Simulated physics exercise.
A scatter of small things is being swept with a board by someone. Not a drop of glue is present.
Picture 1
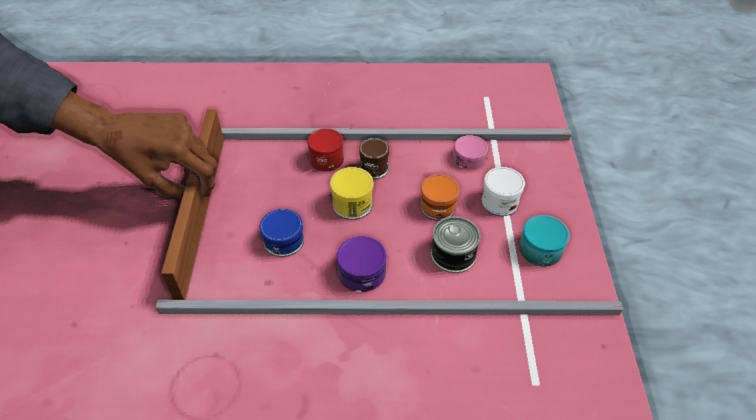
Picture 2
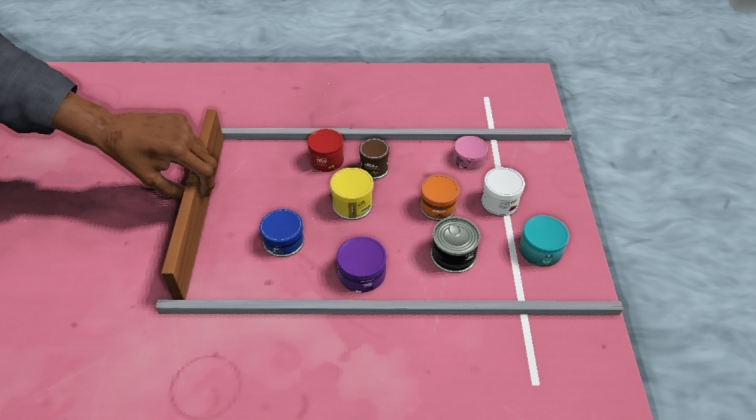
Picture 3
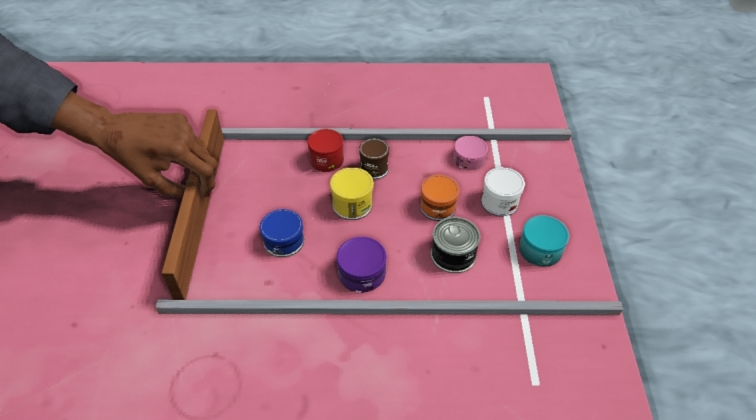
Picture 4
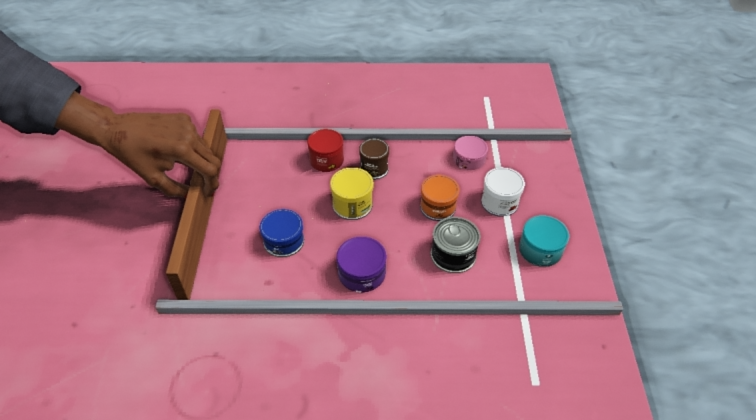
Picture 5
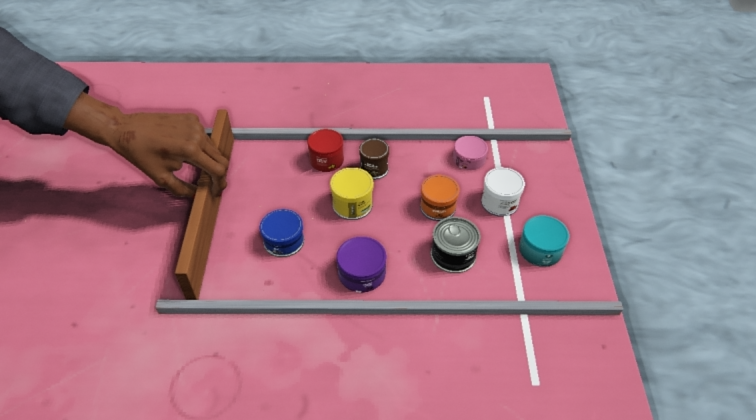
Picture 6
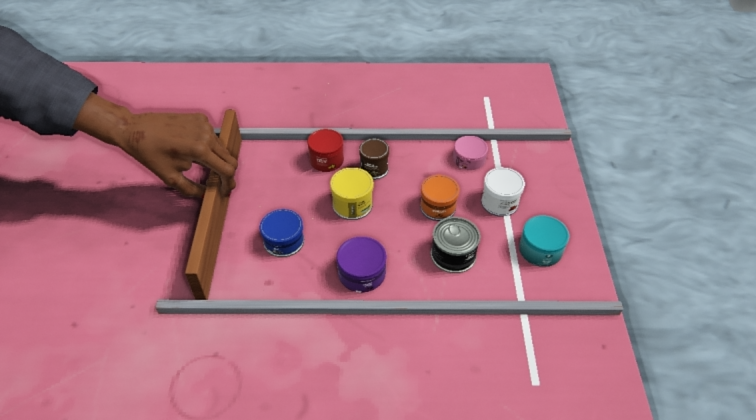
The clip opens on a hand holding a wooden board upright at the left of a pink surface, with small colourful tubs scattered between two grey rails. The board stays almost still at first, then the hand slides it slightly to the right, while the tubs remain in place and untouched.
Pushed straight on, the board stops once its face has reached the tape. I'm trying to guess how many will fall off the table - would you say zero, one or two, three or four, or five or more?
I would say one or two.
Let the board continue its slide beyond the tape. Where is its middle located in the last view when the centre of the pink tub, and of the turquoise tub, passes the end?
Approx. (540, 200) for the first, approx. (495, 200) for the second.
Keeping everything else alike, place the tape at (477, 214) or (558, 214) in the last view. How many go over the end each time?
In the first try the count is 0, and in the second it is 5.
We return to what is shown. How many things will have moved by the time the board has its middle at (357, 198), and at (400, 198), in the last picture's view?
Moved so far: 5, then 7.
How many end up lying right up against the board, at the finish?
It ends up touching 5.
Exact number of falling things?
The exact number is 2.
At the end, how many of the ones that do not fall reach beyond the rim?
0 overhanging.
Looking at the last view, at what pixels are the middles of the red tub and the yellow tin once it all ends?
Going in order: First (515, 148), then (528, 197).
Early on, none off yet; turquoise tub at rest near (543, 241); white pot at rest near (502, 192); pink tub at rest near (470, 153).
Finally, the number that fall off is one or two; lost, white pot and turquoise tub.
